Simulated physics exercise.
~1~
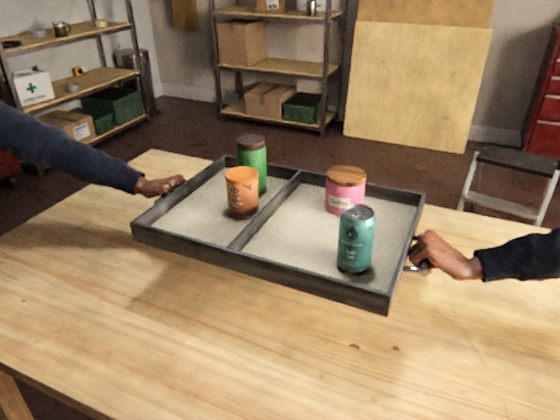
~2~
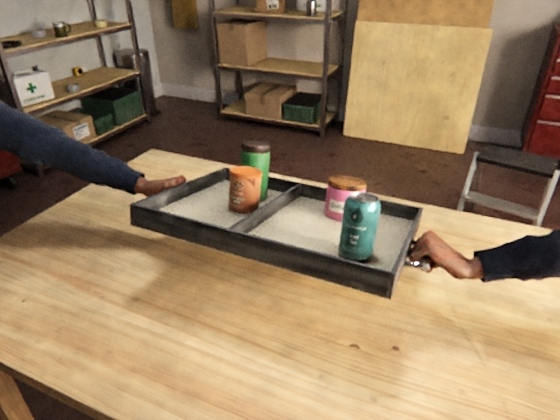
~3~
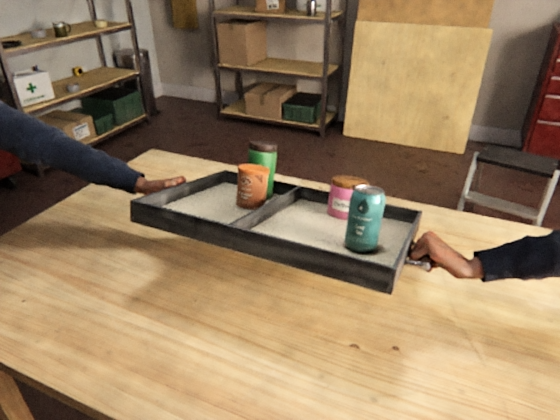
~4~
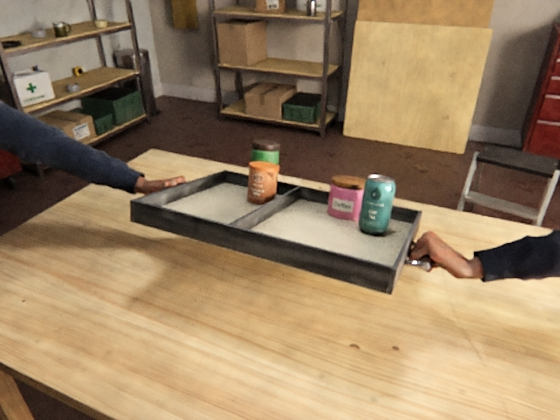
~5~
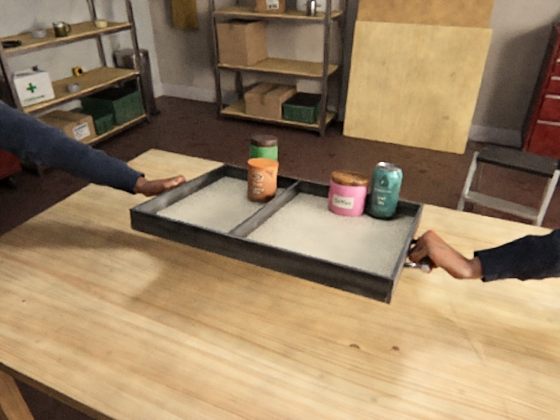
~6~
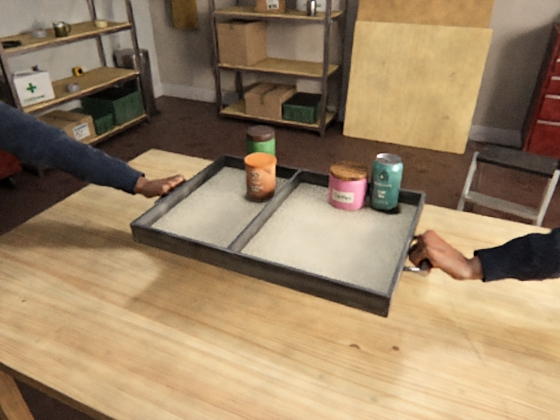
In a workshop, two hands hold a divided tray of four colourful containers above a wooden table and tip its far edge down, so the turquoise can, orange tin and green jar slide away toward the far side, before the tray levels with all of them still upright.
